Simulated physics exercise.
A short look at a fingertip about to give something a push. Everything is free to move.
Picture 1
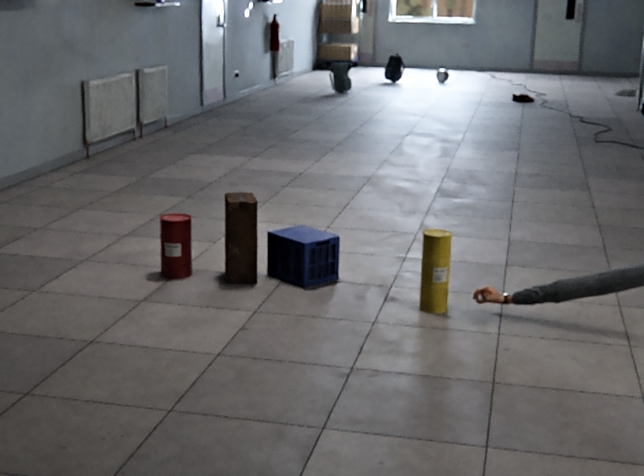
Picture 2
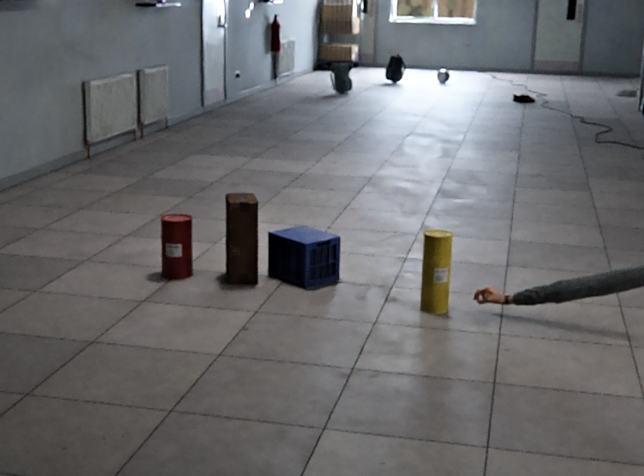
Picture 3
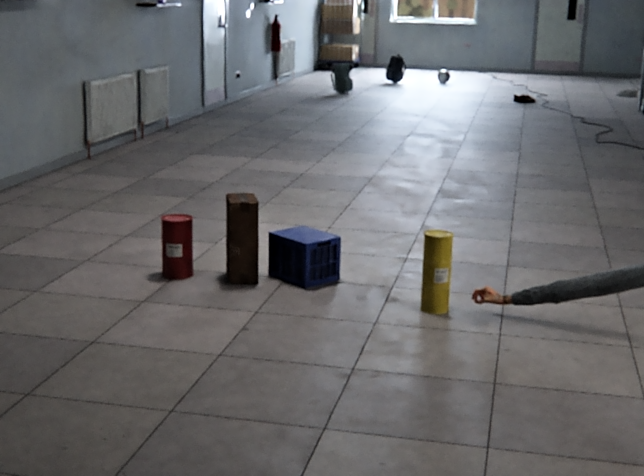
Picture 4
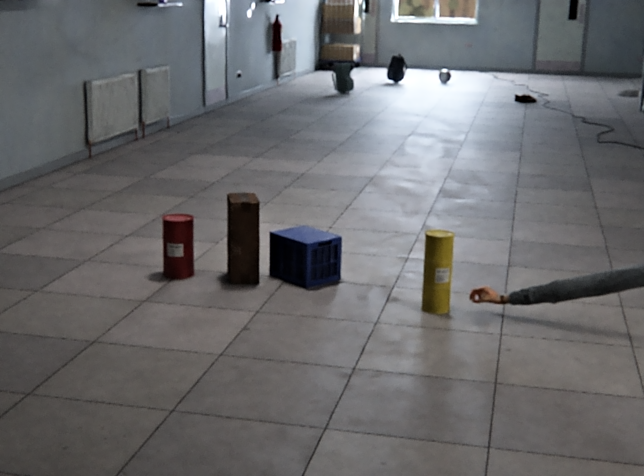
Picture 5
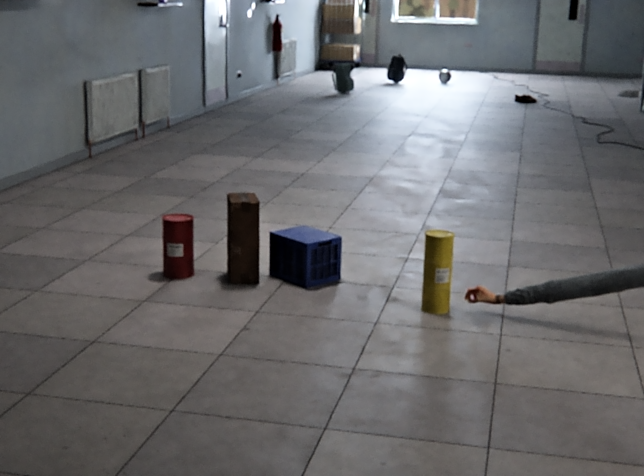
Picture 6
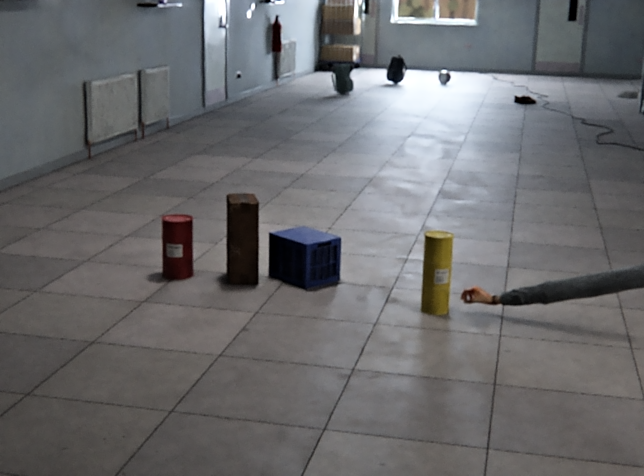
The footage shows a red canister, a brown wooden block, a blue crate and a yellow canister standing on a tiled floor, while a hand reaching in from the right edges slightly left toward the yellow canister, which stays still.
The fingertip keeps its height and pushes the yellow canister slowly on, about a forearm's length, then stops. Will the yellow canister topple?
The yellow canister keeps standing.
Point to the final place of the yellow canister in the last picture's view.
Near (371, 267).
Then, 0.50 s on from there, yellow canister shifted a little near (422, 271).
Then, 0.90 s on from there, yellow canister shifted about its own width near (399, 269).
Then, 1.30 s on from there, yellow canister shifted well along near (378, 268).
In the end, moved from the start, yellow canister. At the end, from the last picture's camera, yellow canister near (371, 267).
